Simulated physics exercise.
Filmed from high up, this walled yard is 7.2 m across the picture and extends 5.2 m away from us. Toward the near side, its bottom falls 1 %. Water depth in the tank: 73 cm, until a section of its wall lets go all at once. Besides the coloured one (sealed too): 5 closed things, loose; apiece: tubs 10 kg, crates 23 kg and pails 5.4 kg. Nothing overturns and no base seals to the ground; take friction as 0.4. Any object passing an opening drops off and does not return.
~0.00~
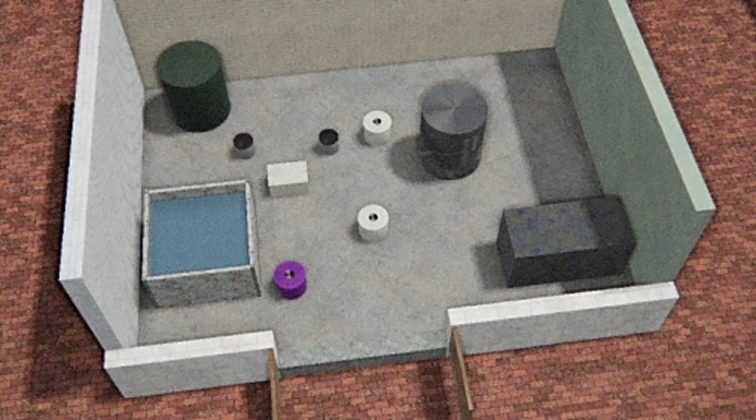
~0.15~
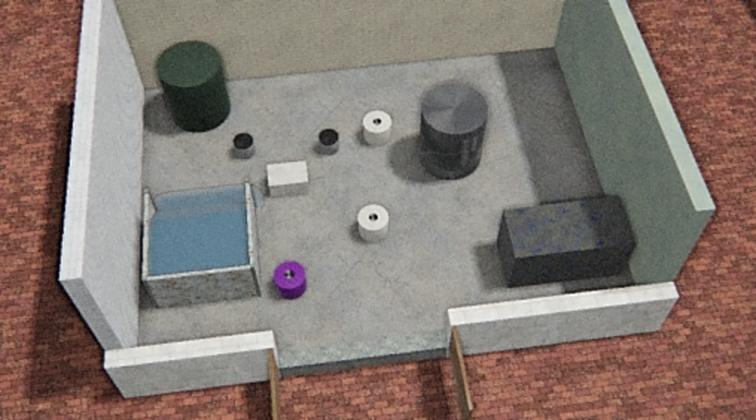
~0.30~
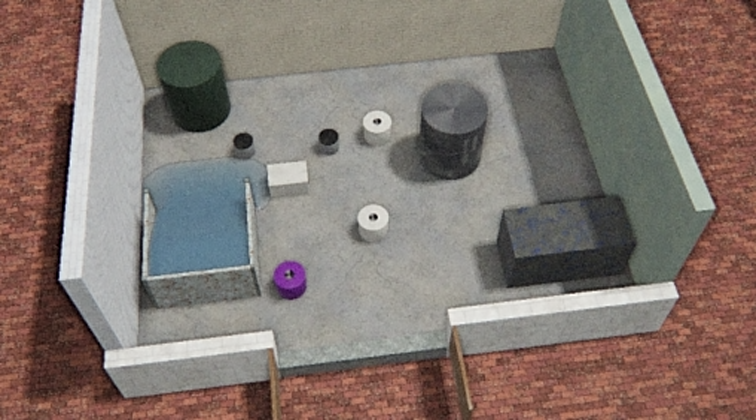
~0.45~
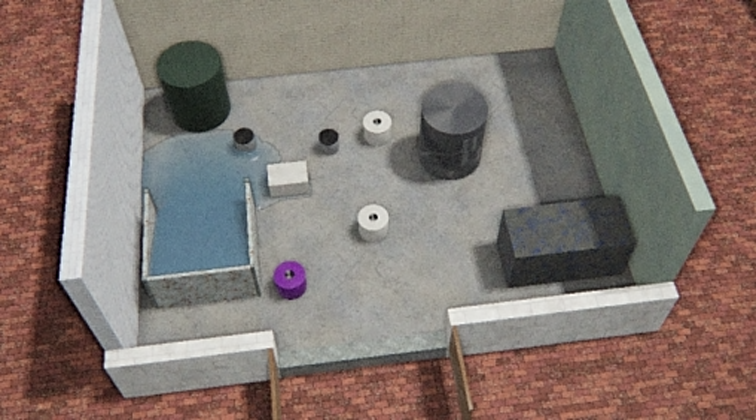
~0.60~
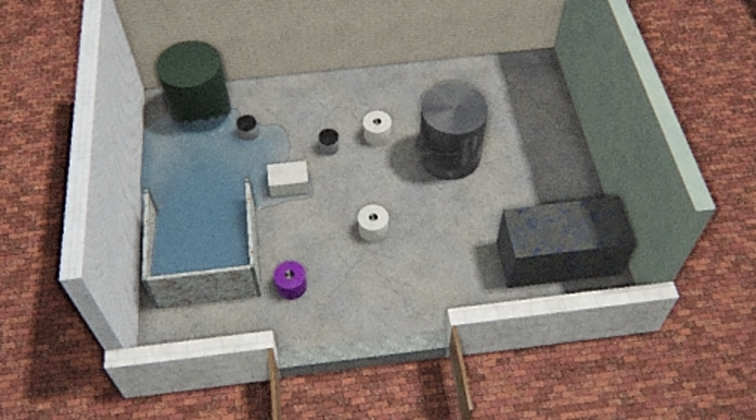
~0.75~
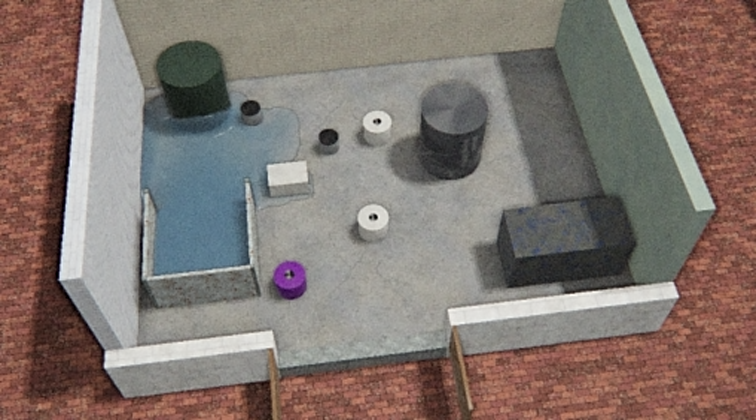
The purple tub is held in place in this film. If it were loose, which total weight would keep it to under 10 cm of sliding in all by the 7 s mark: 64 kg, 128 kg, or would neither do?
64 kg would already do.
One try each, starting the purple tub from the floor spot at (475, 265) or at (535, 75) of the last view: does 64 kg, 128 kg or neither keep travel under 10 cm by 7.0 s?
Taking the two tries in order, even the light one works and even the light one works.
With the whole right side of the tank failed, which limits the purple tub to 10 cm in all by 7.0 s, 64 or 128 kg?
So the heavier choice alone.
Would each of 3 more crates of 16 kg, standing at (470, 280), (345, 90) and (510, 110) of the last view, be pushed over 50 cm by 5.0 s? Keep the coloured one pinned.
Within it, beyond it, beyond it.
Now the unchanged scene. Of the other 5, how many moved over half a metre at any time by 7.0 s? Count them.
3.
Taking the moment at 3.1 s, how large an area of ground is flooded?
Roughly 17 m2 of it is wet.
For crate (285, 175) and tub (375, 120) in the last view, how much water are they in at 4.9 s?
Depths: Near 4 cm, then near 3 cm.
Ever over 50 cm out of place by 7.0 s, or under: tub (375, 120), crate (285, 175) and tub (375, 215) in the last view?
First one too far, second not that far, third not that far.
After 1.4 s the purple tub would be 0 cm from its start with 64 kg and 0 cm from its start with 128 kg; 0 cm of water round it then.
After 3.1 s the purple tub would be 0 cm from its start with 64 kg and 0 cm from its start with 128 kg; 0 cm of water round it then.
After 4.9 s the purple tub would be 0 cm from its start with 64 kg and 0 cm from its start with 128 kg; 2 cm of water round it then.
After 7.0 s the purple tub would be 0 cm from its start with 64 kg and 0 cm from its start with 128 kg; 3 cm of water round it then.
